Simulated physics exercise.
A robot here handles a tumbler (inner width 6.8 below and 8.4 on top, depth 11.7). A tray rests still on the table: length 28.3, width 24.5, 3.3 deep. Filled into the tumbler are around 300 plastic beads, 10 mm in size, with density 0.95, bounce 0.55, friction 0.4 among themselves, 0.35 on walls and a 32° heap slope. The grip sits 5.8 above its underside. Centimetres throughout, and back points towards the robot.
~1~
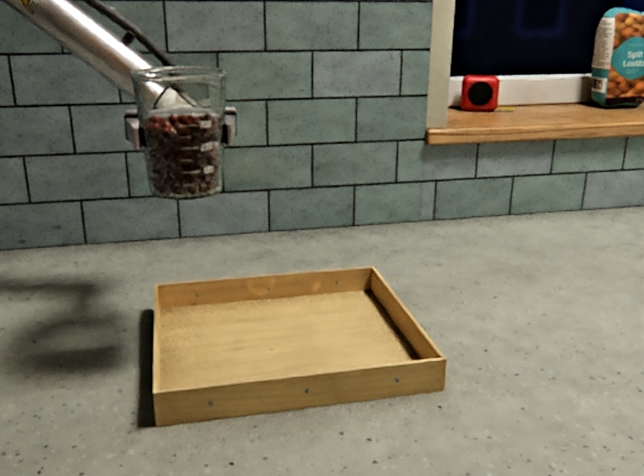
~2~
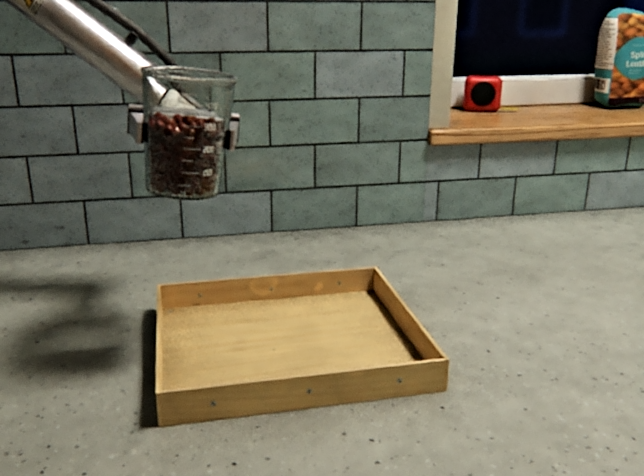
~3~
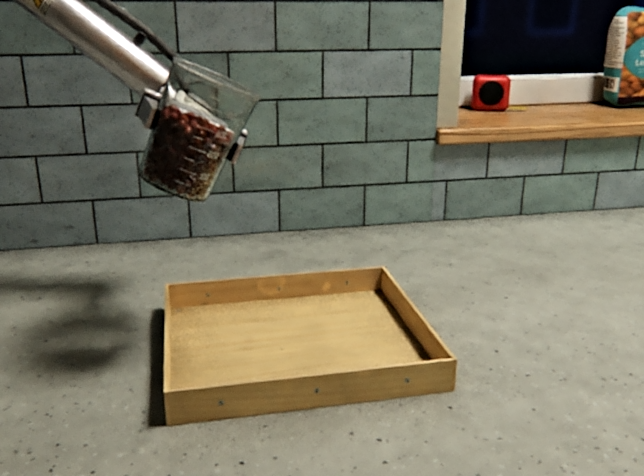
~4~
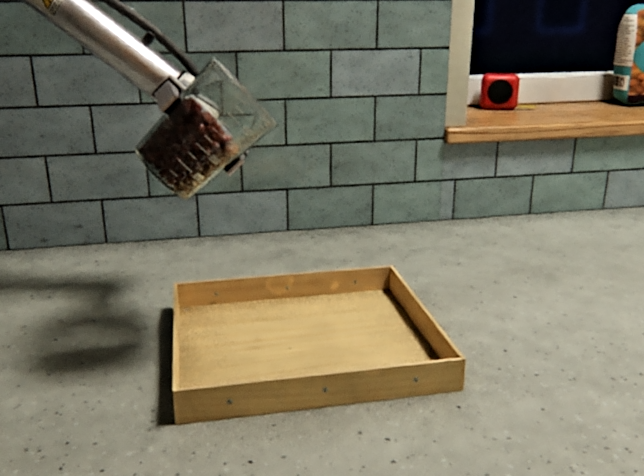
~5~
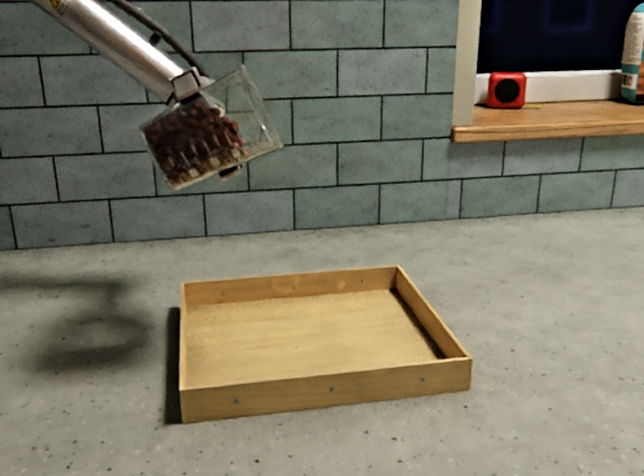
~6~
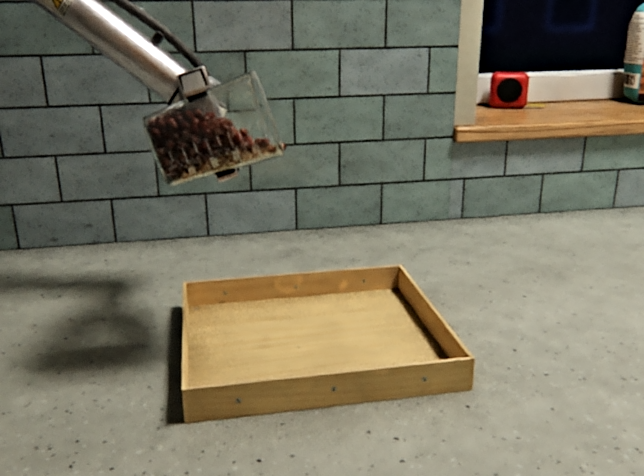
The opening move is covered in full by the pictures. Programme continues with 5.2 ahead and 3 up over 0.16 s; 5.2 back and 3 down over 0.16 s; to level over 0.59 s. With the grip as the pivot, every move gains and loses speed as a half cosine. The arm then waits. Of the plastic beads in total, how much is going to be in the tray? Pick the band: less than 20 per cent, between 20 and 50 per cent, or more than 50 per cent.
The share is between 20 and 50 per cent.
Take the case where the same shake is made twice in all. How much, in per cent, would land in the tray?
In that case, some 60 per cent.
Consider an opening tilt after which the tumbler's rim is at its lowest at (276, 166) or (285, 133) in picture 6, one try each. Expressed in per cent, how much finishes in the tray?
Estimates in order: 70 % and 10 %.
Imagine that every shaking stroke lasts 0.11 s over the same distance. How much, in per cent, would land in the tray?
It would come to roughly 70 %.
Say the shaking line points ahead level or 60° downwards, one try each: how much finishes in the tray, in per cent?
Try one gives about 25 in a hundred, try two about 0 in a hundred.
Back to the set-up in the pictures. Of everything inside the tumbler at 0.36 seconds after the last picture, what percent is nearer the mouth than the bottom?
Something near 55 per cent is there.
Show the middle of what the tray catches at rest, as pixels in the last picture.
(369, 331).
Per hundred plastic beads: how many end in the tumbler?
Roughly 65 percent.
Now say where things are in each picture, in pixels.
The first frame shows the tumbler middle at (183, 134), level; upper third of the load around (183, 129), from x 150 to 215, top at y 115; 305 in the tumbler.
The second frame shows the tumbler middle at (186, 134), tilted 7° forward; upper third of the load around (185, 130), from x 150 to 220, top at y 115.
The third frame shows the tumbler middle at (194, 134), tilted 25° forward; upper third of the load around (188, 130), from x 150 to 230, top at y 105.
The fourth frame shows the tumbler middle at (203, 134), tilted 48° forward; upper third of the load around (192, 127), from x 145 to 235, top at y 100.
The fifth frame shows the tumbler middle at (210, 133), tilted 66° forward; upper third of the load around (197, 125), from x 150 to 245, top at y 105.
The sixth frame shows the tumbler middle at (212, 133), tilted 73° forward; upper third of the load around (191, 127), from x 155 to 280, top at y 115; 305 in the tumbler.
Then, 0.36 s on, tilted 72° forward, highest piece 26 above the table; 196 in the tumbler, 1 in the tray, 108 in flight or on a rim.
Then, 0.73 s on, tilted 16° forward, highest piece 29 above the table; 191 in the tumbler, 110 in the tray, 4 on the table or floor.
Then, 1.11 s on, level, highest piece 27 above the table; 191 in the tumbler, 110 in the tray, 4 on the table or floor.
Then, 2.16 s on, level, highest piece 27 above the table; 191 in the tumbler, 110 in the tray, 4 on the table or floor.
In the end, 191 in the tumbler, 110 in the tray, 4 on the table or floor. That is 36 % in the tray.
